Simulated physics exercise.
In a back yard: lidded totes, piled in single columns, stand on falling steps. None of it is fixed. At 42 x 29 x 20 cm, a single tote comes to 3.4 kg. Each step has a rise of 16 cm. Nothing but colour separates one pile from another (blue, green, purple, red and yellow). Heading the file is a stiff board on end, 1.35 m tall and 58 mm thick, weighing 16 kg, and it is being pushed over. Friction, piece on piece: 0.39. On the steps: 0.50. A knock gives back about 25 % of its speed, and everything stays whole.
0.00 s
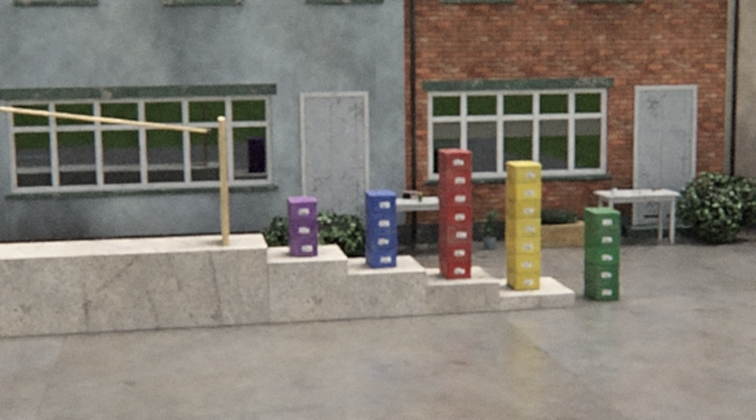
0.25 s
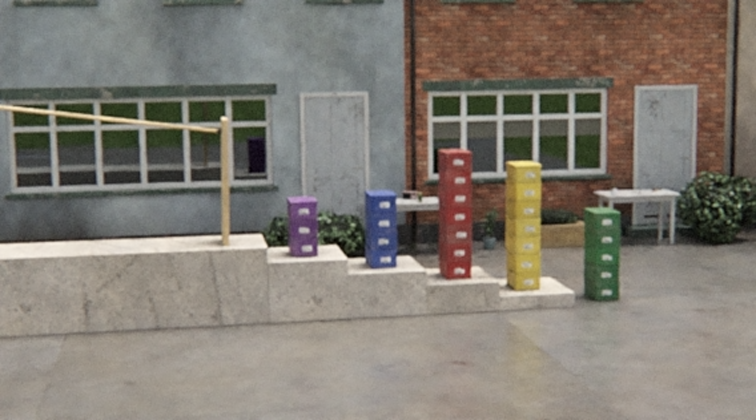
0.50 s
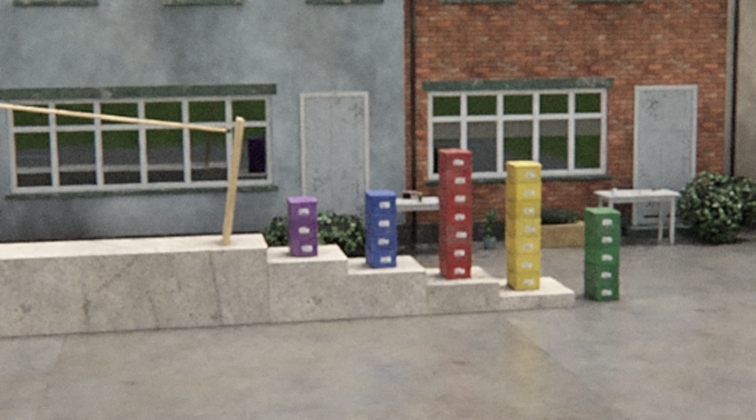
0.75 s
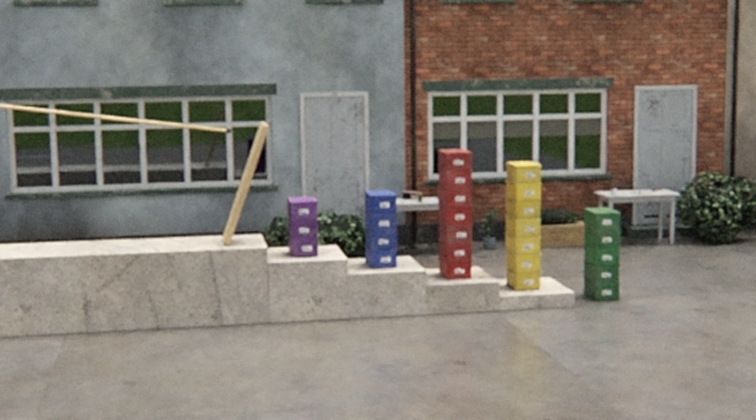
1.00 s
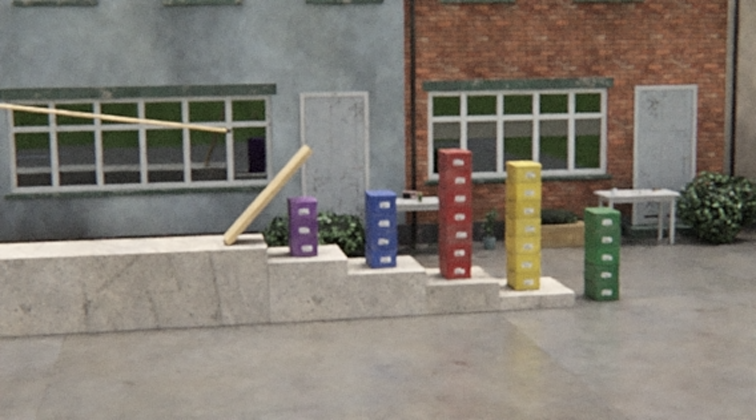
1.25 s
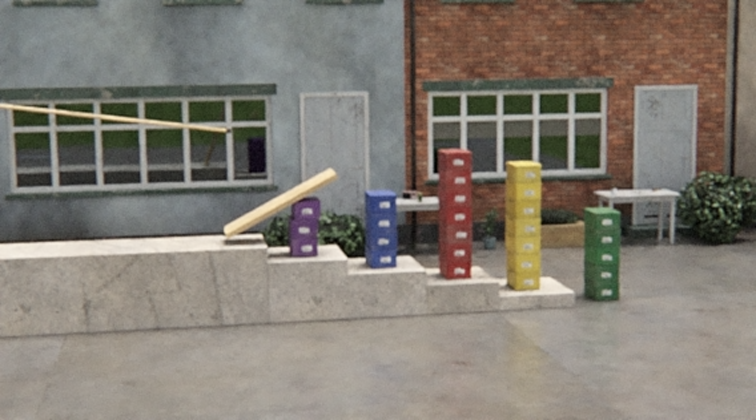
A pole pushes an upright board, which tips right and leans onto the purple stack.
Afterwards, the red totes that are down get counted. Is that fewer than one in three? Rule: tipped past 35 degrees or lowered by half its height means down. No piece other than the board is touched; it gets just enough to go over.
Yes, it is fewer.
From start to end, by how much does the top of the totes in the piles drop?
About 0 cm lower.
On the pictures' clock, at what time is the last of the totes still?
Close to 2.0 seconds.
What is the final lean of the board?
Around 60 degrees, give or take.
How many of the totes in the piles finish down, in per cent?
My estimate is roughly 0 per cent.
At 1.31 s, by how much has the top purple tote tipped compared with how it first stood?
Angle from initial pose, roughly 0 deg - estimate.
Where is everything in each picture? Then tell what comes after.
In the first frame (we follow the side turned to the camera), pole end (209, 132) 9 cm short, board 0° from upright; top red tote (459, 162); top blue tote (384, 204); no other piece has moved.
The second frame shows pole end (219, 131) 21 mm in, board 1° from upright; top red tote (459, 162).
The third frame shows pole end (228, 131) 12 cm in, board 8° from upright; top red tote (459, 162); no other piece has moved.
The fourth frame shows pole end (229, 131) 13 cm in, stopped, board 20° from upright; top red tote (459, 162); no other piece has moved.
The fifth frame shows pole end (229, 131) 13 cm in, stopped, board 43° from upright; top red tote (459, 162); no other piece has moved.
The sixth frame shows pole end (229, 131) 13 cm in, stopped, board 63° from upright; top red tote (459, 162); top purple tote (308, 211) displaced 40 mm; one has shifted.
Around 1.31 s, board 62° from upright; none of the 7 red totes down (0 of 26 in all colours); top red tote unmoved; top purple tote displaced 40 mm.
Around 1.38 s, board 60° from upright; none of the 7 red totes down (0 of 26 in all colours); top red tote unmoved; top purple tote displaced 40 mm.
Around 1.60 s, board 58° from upright; none of the 7 red totes down (0 of 26 in all colours); top red tote unmoved; top purple tote displaced 42 mm.
Finally (2.0 s), board 59° from upright; none of the 7 red totes down (0 of 26 in all colours); top red tote unmoved; top purple tote displaced 42 mm. That is 0 per cent. Seen by the last camera, middles, top red tote near (455, 160), top purple tote near (306, 208).
